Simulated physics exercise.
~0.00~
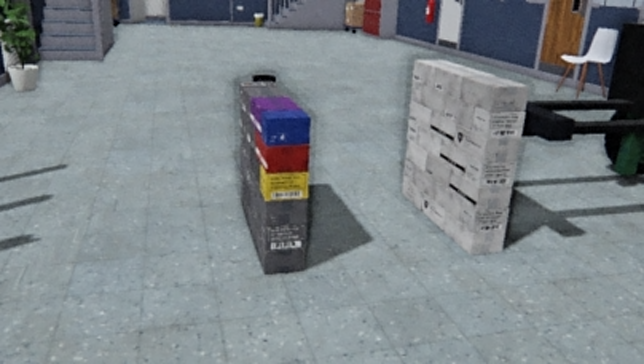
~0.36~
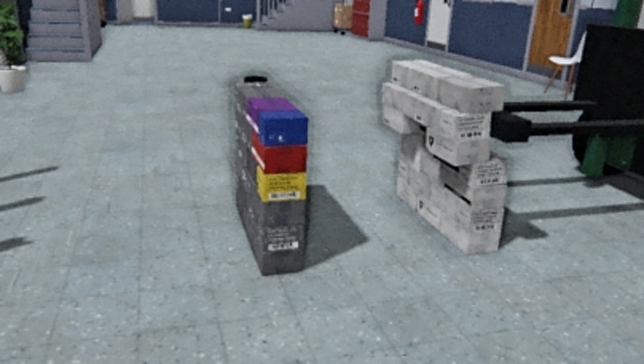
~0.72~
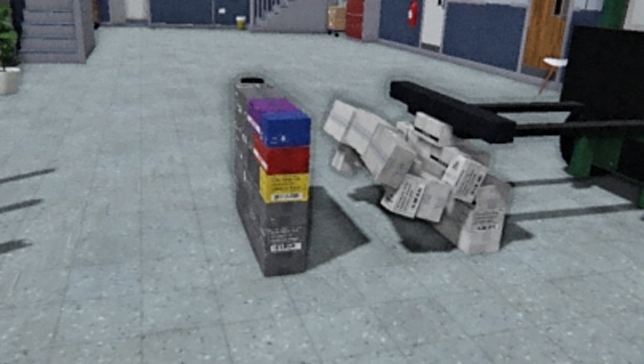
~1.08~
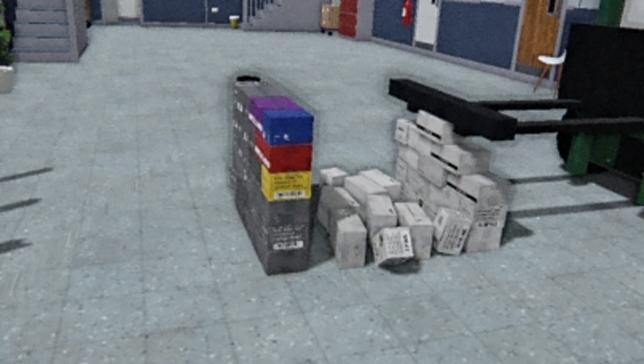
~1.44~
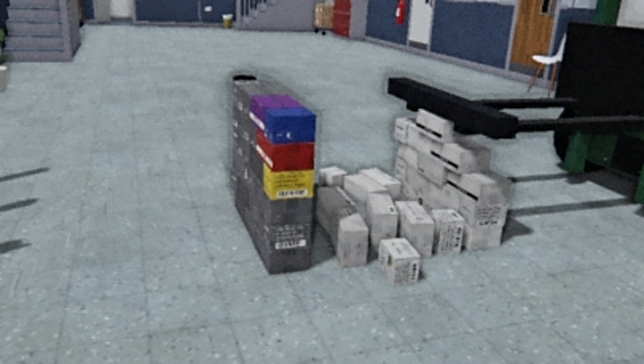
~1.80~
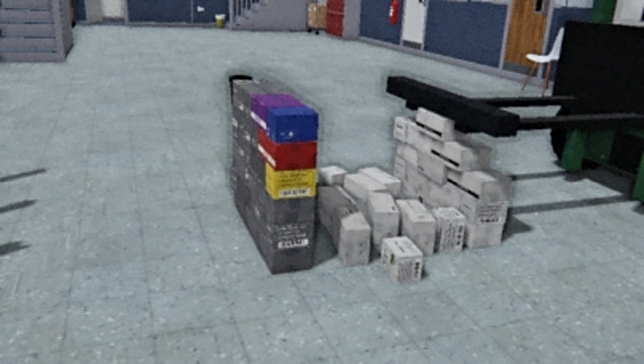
Lift truck driving a dark beam leftward into a pale box wall, spilling boxes against the grey wall, which stays standing.
